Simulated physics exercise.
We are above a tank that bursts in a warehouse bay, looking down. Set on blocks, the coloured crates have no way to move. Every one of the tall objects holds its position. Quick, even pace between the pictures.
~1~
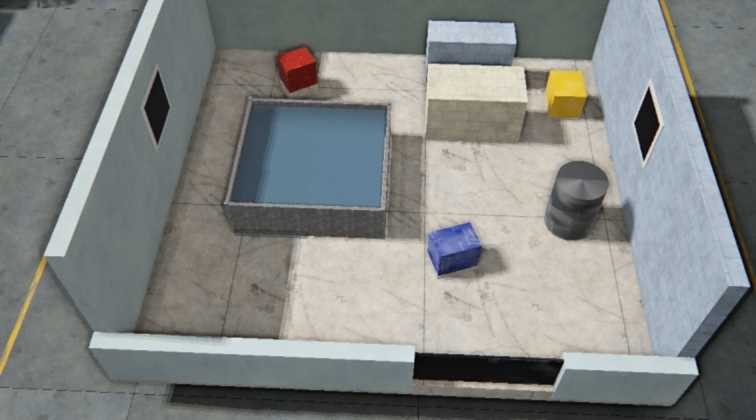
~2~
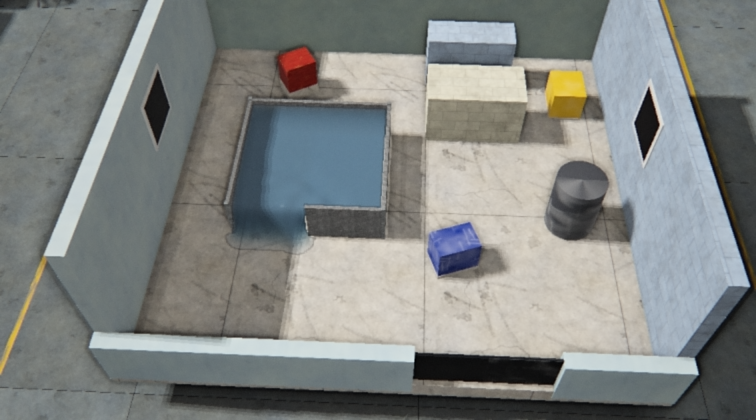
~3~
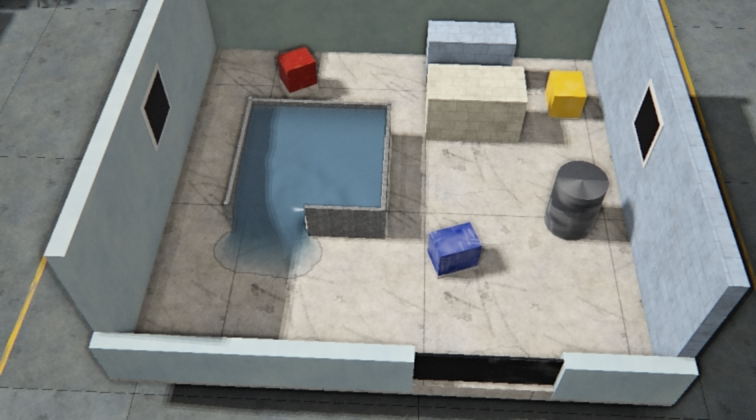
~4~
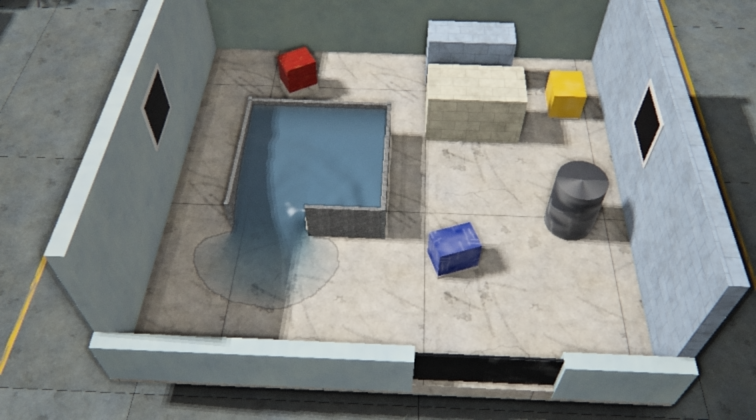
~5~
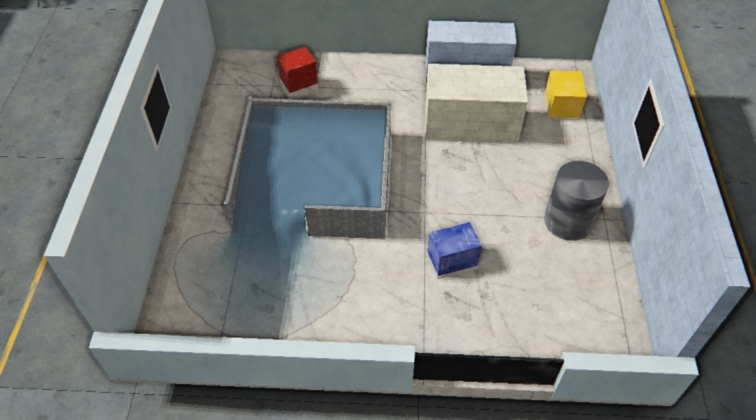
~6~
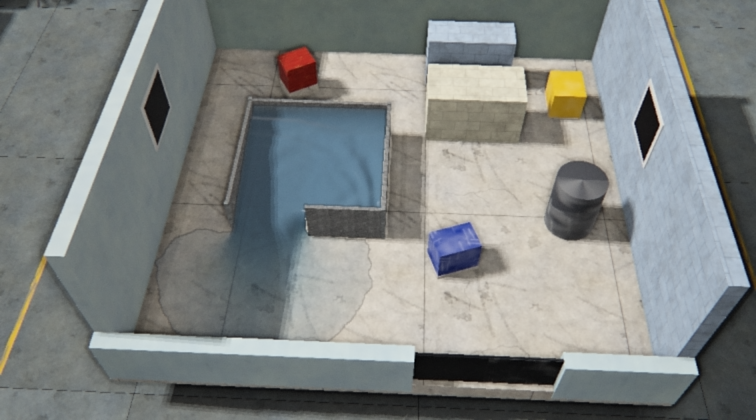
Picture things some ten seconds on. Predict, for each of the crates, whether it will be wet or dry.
In the end the blue crate is hit by the water, the yellow crate is hit by the water, the red crate is spared.
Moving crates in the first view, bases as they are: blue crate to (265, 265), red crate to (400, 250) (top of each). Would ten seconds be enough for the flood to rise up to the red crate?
The red crate is flooded.
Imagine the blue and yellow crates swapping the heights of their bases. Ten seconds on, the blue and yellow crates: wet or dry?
Blue: Flooded, yellow: Flooded.
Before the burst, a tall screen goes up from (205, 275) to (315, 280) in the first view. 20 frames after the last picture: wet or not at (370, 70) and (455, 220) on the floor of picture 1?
Untouched, reached.
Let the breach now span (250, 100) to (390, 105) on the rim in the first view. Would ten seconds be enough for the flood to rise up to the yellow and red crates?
The yellow crate is flooded and the red crate is flooded.
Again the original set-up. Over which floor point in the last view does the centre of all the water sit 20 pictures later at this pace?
Somewhere around (300, 244) in the last view.
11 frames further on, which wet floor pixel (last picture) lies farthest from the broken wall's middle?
The farthest wet spot is near (526, 374).
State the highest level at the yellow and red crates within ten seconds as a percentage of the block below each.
260 and 60 per cent, in that order.
A moment on, water covers 15 % of the floor; the blue crate not reached, the yellow crate not reached, the red crate not reached.
Next, water covers 20 % of the floor; the blue crate water round its plinth, the yellow crate not reached, the red crate not reached.
Then, water covers 45 % of the floor; the blue crate water round its plinth, the yellow crate not reached, the red crate not reached.
Later, water covers 75 % of the floor; the blue crate water round its plinth, the yellow crate water round its plinth, the red crate water round its plinth.
In the end, water covers 100 % of the floor; the blue crate was topped, the yellow crate was topped, the red crate stayed above the water.
